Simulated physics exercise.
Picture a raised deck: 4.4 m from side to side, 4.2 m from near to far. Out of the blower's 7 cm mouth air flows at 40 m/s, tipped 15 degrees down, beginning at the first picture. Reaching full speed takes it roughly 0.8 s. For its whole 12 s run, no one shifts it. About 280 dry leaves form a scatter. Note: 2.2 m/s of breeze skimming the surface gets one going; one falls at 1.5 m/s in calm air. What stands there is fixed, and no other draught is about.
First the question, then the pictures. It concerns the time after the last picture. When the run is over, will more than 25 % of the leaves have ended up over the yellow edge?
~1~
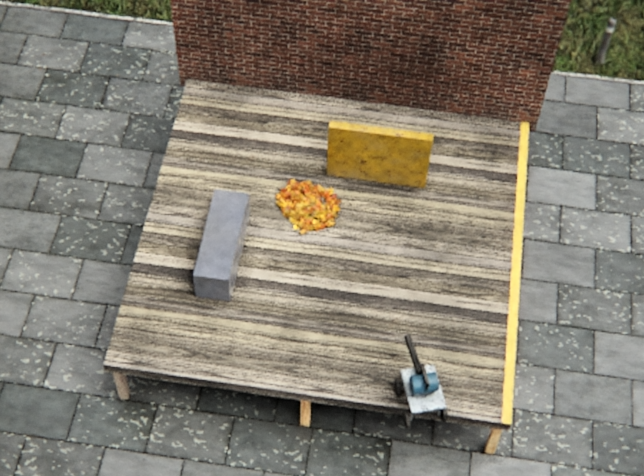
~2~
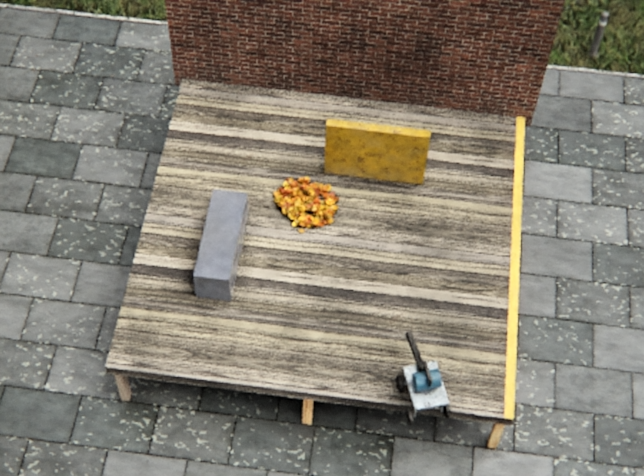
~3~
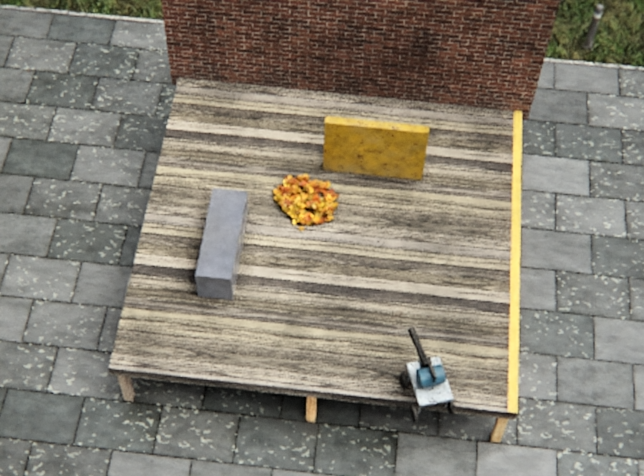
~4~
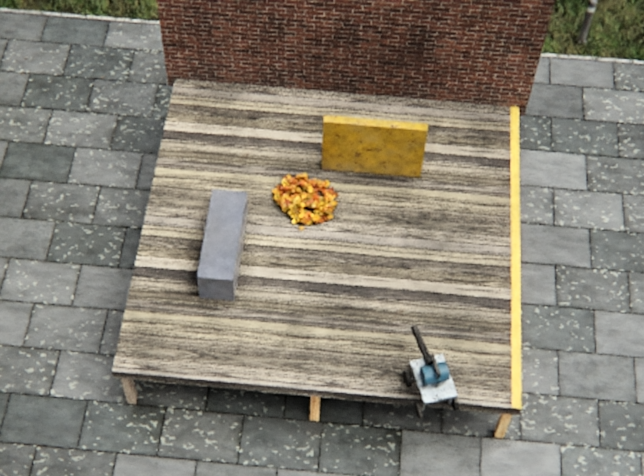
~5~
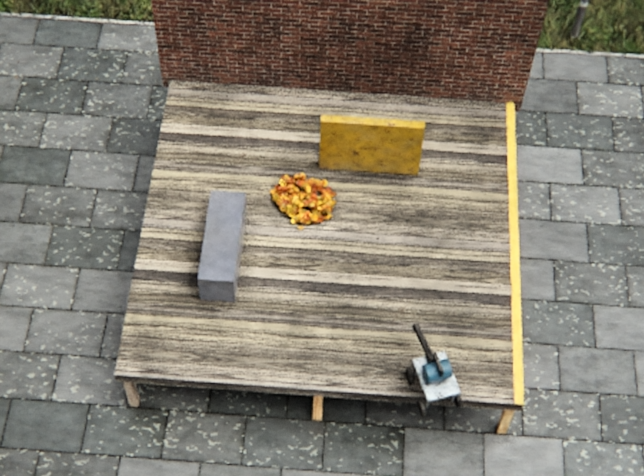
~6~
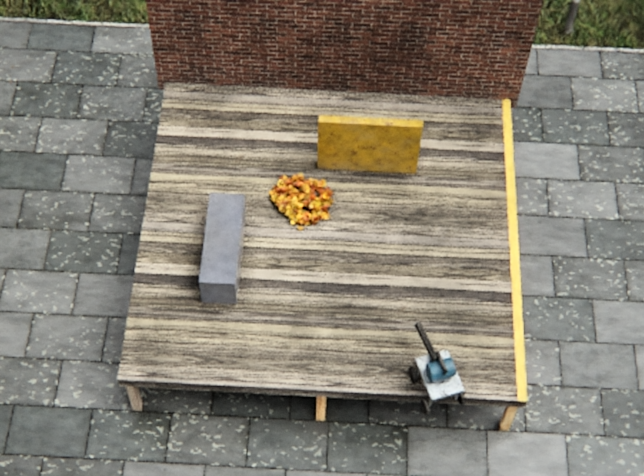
No. The count over that edge is going to stay at a quarter or below.
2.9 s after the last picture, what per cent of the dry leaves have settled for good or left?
10 %.
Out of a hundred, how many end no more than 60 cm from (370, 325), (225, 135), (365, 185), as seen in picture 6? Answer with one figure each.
In order: About 0 %, then 30 %, then 0 %.
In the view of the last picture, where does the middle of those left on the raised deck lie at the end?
The middle is around pixel (208, 105).
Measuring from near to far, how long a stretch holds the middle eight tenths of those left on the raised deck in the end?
Spread: Approx. 1.2 m.
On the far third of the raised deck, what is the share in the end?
Something close to 60 % ends up there.
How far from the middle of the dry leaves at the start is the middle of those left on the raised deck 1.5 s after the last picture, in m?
About 1.2 m.
Then, 1.5 s after the last picture, 95 % are on the move or not yet settled, 0 % are over the yellow edge; the middle of those still in play is near (234, 136).
Then, 2.9 s after the last picture, 90 % are on the move or not yet settled, 0 % are over the yellow edge; the middle of those still in play is near (215, 119).
Then, 5.7 s after the last picture, 65 % are on the move or not yet settled, 0 % are over the yellow edge; the middle of those still in play is near (199, 112).
Then, 11.1 s after the last picture, at the end, 0 % are over the yellow edge; the middle of those still in play is near (208, 105).
